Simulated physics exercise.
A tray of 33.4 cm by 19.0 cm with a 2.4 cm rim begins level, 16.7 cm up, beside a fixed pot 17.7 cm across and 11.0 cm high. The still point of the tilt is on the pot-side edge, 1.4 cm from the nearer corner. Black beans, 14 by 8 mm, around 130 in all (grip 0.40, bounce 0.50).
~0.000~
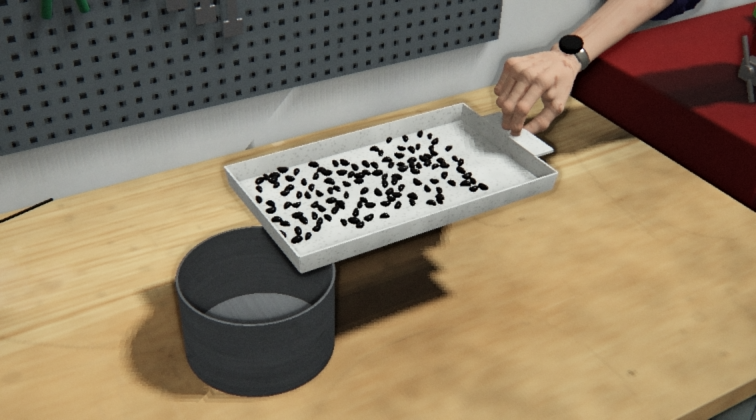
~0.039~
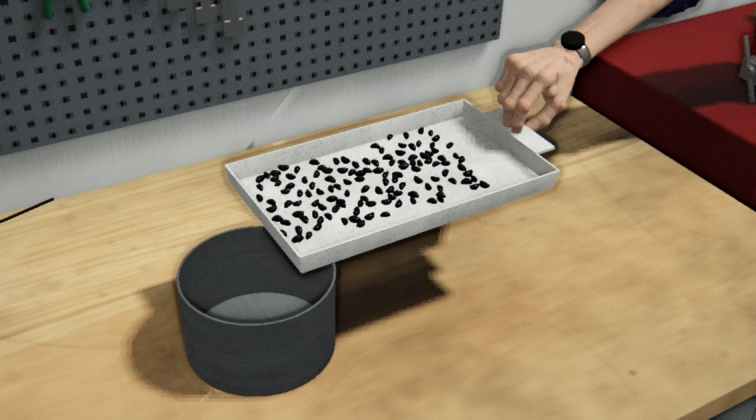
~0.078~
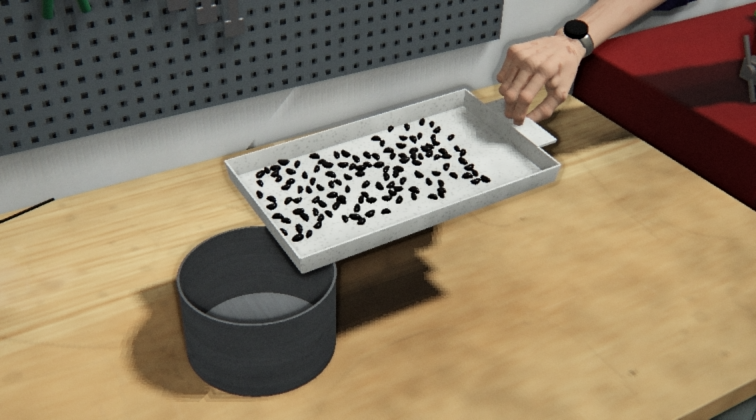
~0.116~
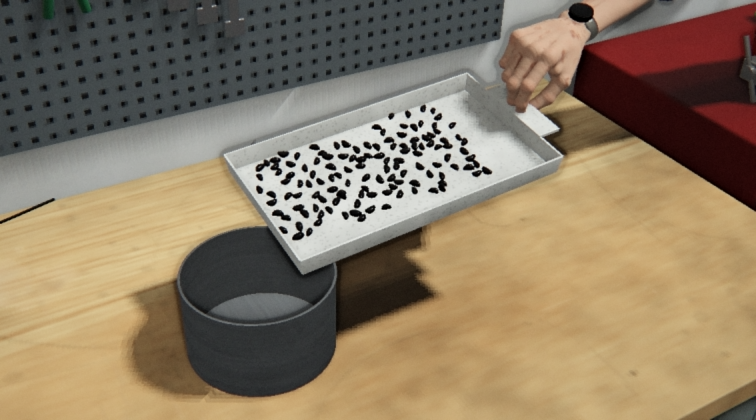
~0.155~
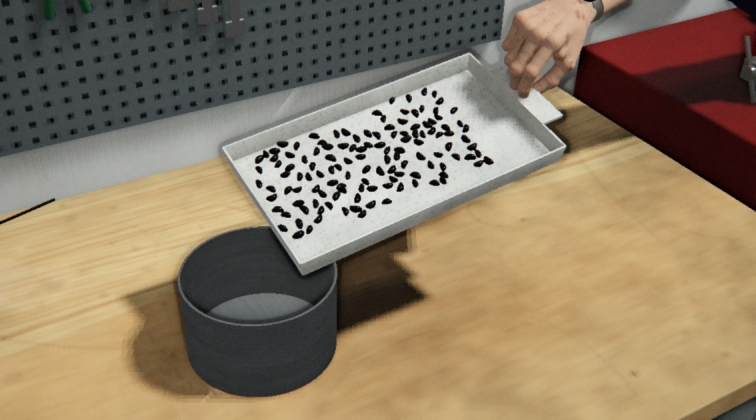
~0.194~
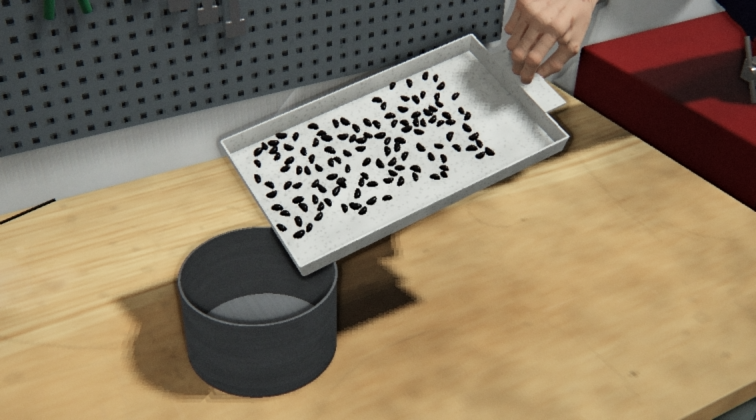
A hand raises the right end of a white tray of black beans beside a dark pot.
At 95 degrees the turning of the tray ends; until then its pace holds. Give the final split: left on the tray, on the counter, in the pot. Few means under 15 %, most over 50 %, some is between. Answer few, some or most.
Tray few, counter most, pot few.
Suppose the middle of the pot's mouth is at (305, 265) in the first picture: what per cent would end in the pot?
About 0 per cent.
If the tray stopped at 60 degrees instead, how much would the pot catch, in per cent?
Then about 0 per cent.
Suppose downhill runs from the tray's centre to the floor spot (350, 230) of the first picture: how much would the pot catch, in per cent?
Some 0 per cent.
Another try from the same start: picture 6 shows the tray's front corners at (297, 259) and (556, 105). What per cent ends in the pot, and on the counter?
Pot 45, counter 45.
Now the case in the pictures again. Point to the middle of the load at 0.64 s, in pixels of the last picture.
Around (322, 270).
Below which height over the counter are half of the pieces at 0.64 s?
Roughly 18 cm.
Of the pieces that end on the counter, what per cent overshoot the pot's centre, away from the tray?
Roughly 90 per cent.
Then, at 0.46 s, tilt 57 degrees; the tray holds 100 %, the pot 0 %.
After 0.64 s, tilt 82 degrees; the tray holds 85 %, the pot 0 %.
After 0.94 s, tilt 95 degrees; the tray holds 10 %, the pot 0 %.
At rest (2.1 s), tray 5 %, counter 95 %, pot 0 %.
